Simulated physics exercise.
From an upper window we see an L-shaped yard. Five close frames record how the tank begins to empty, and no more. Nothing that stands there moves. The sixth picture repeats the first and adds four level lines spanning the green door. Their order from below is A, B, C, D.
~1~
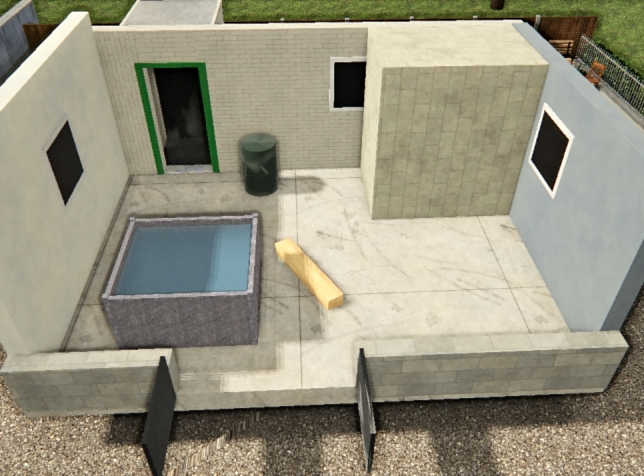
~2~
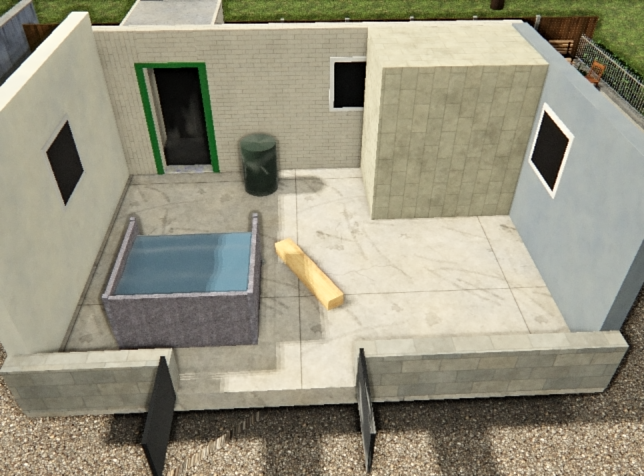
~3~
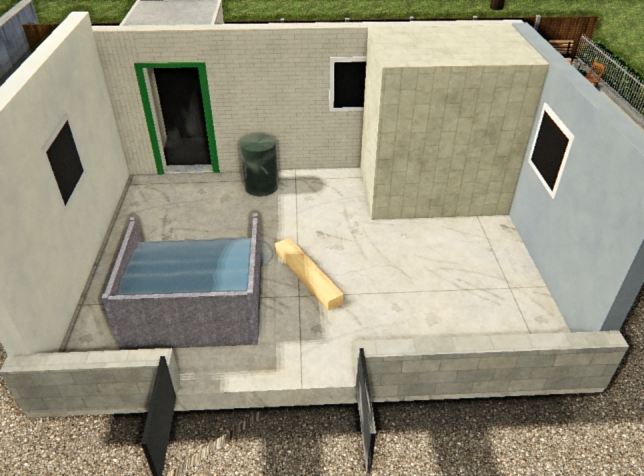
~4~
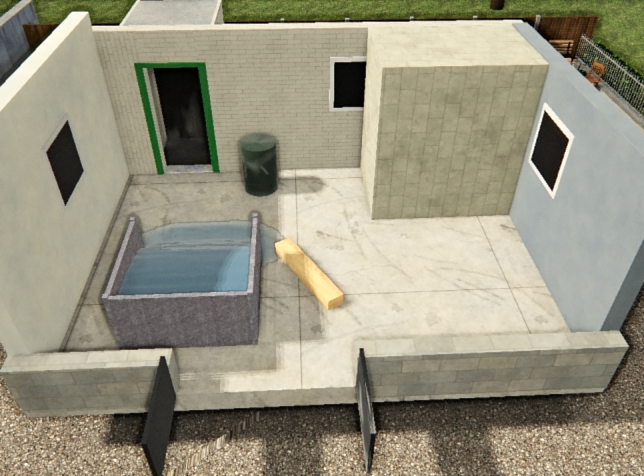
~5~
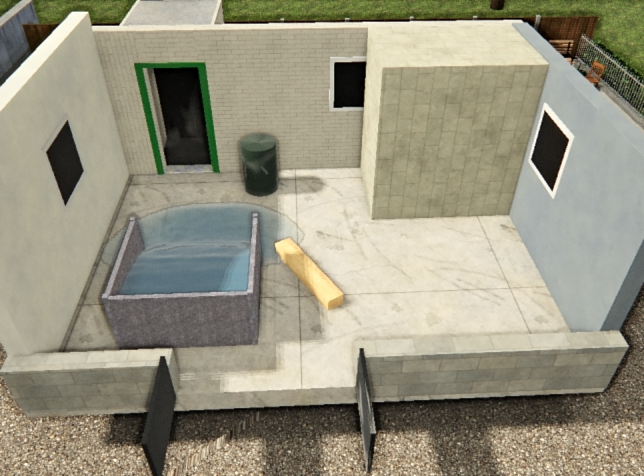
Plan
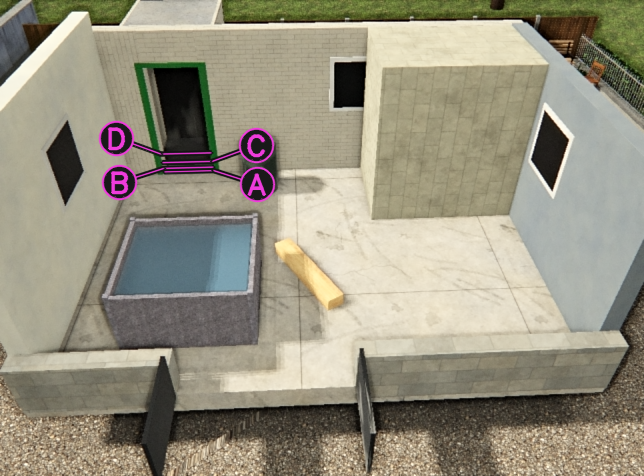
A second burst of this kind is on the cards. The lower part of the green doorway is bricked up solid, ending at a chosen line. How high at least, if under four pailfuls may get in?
Height D.
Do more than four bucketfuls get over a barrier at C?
Yes, it does.
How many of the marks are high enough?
One.
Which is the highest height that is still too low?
C it is.
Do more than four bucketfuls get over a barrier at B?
Yes, it does.
On the marked copy, A at (189, 171); B at (188, 167); C at (187, 161); D at (186, 153); from the bottom up A, B, C, D.
Choosing A, dozens of bucketfuls pour in.
Choosing B, dozens of bucketfuls pour in.
Choosing C, about 13 bucketfuls get in.
Choosing D, a splash gets over, under a bucket.
